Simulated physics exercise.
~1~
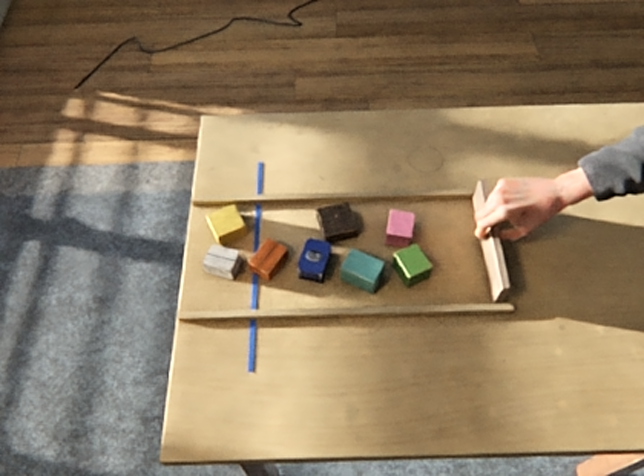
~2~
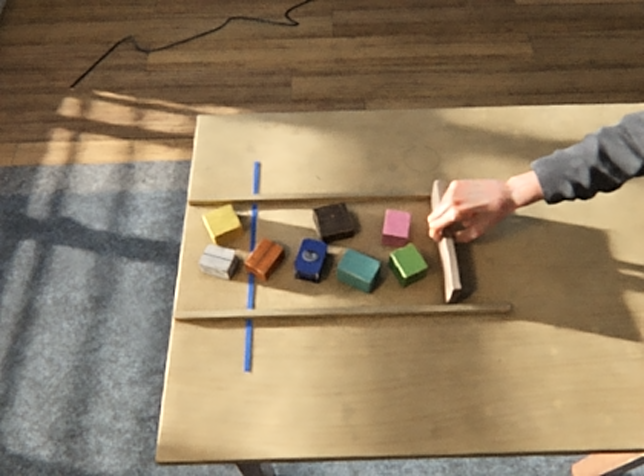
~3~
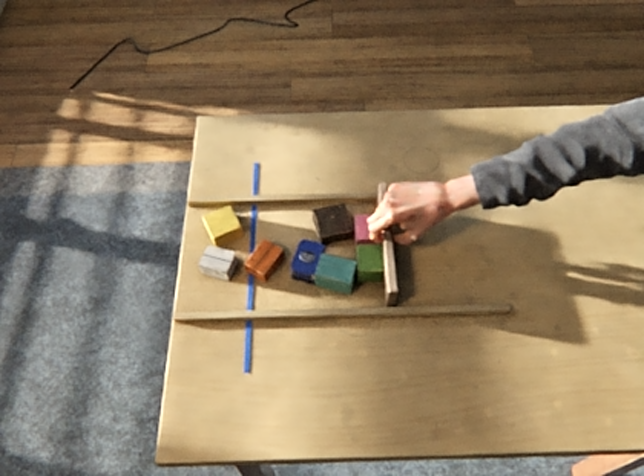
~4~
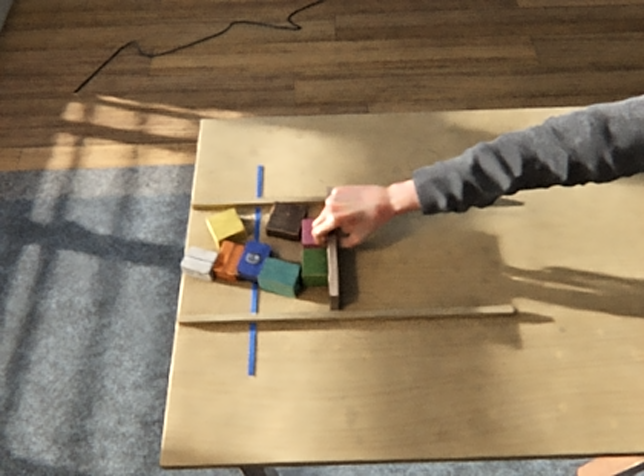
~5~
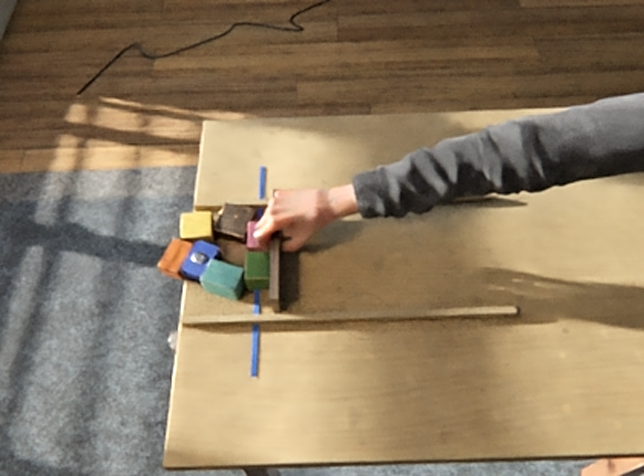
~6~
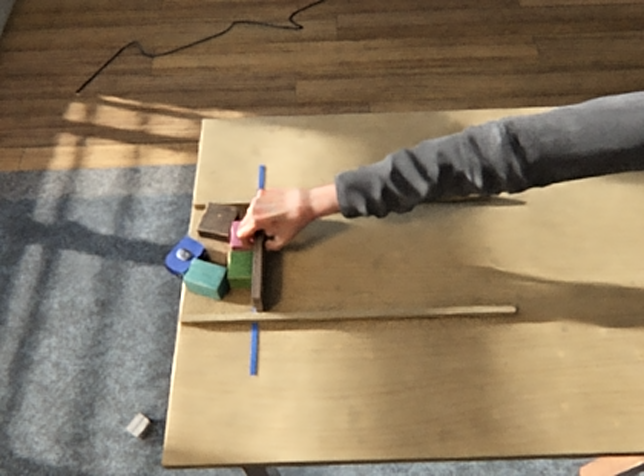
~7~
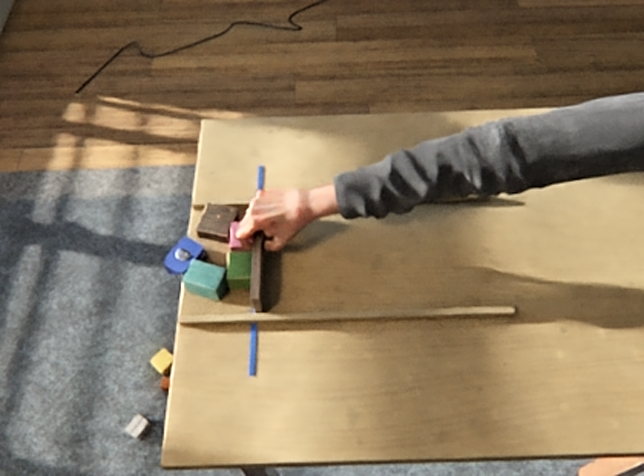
A hand slides a board left to the blue tape, pushing three blocks off the table.
